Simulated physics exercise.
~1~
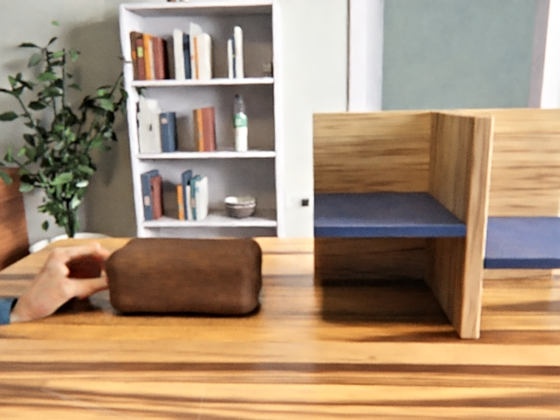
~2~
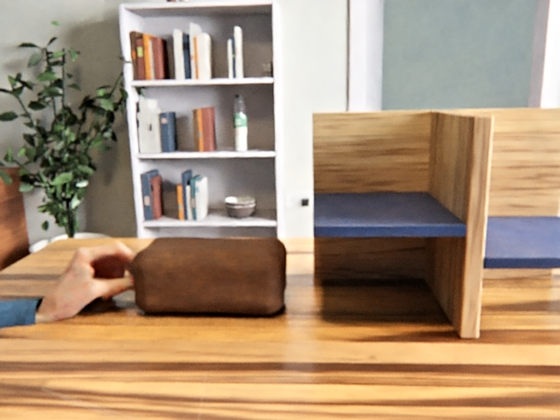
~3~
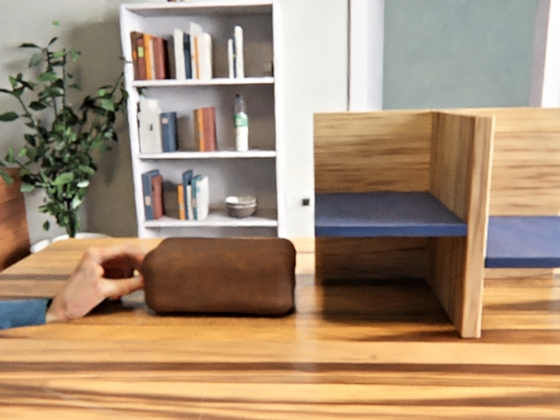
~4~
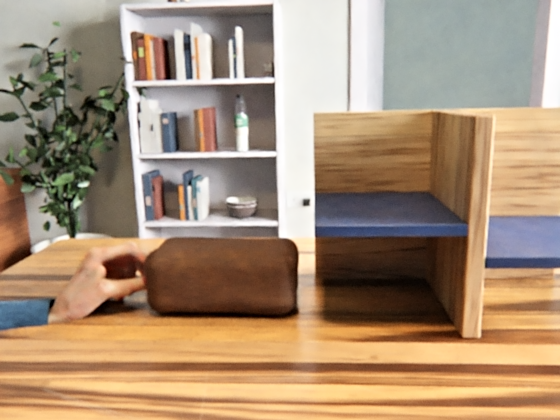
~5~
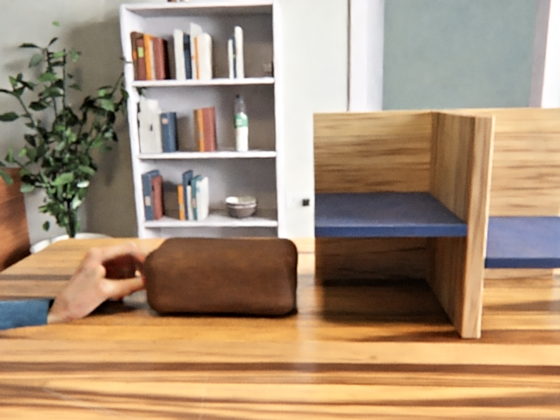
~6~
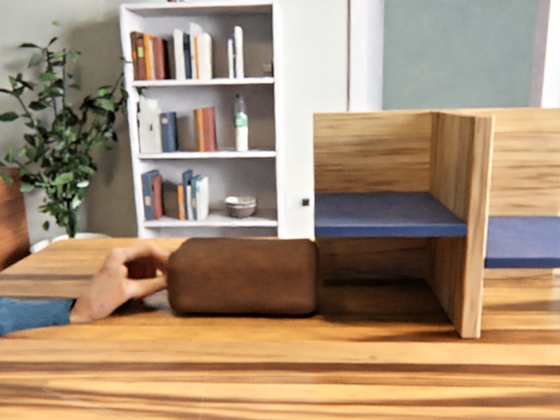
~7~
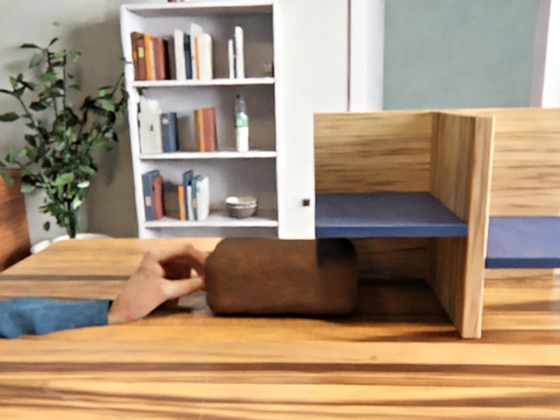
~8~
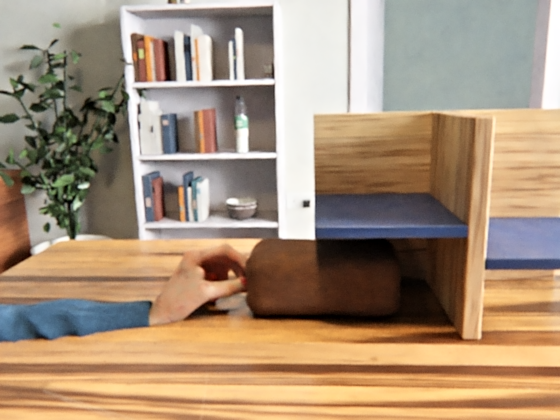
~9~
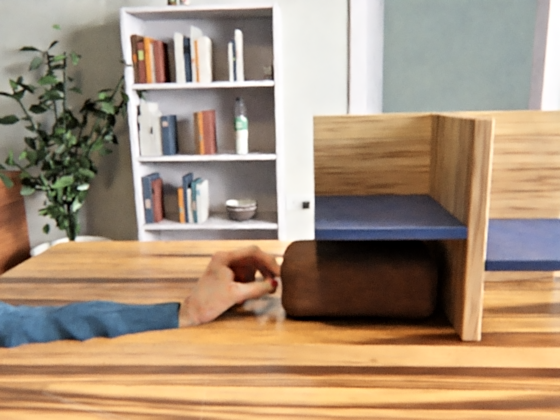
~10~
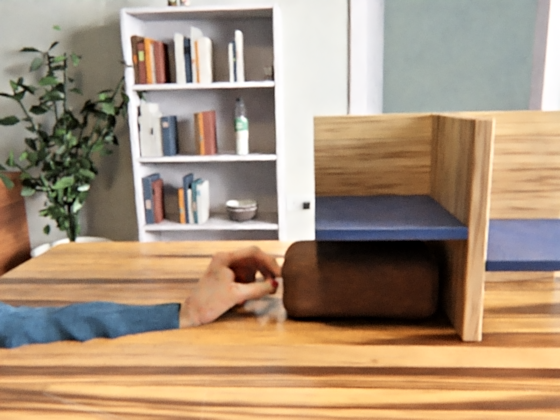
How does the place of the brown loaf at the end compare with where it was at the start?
At the start the loaf sits out on the open table, left of the wooden rack. By the end it is farther right, mostly under the blue shelf with its left end sticking out a little.
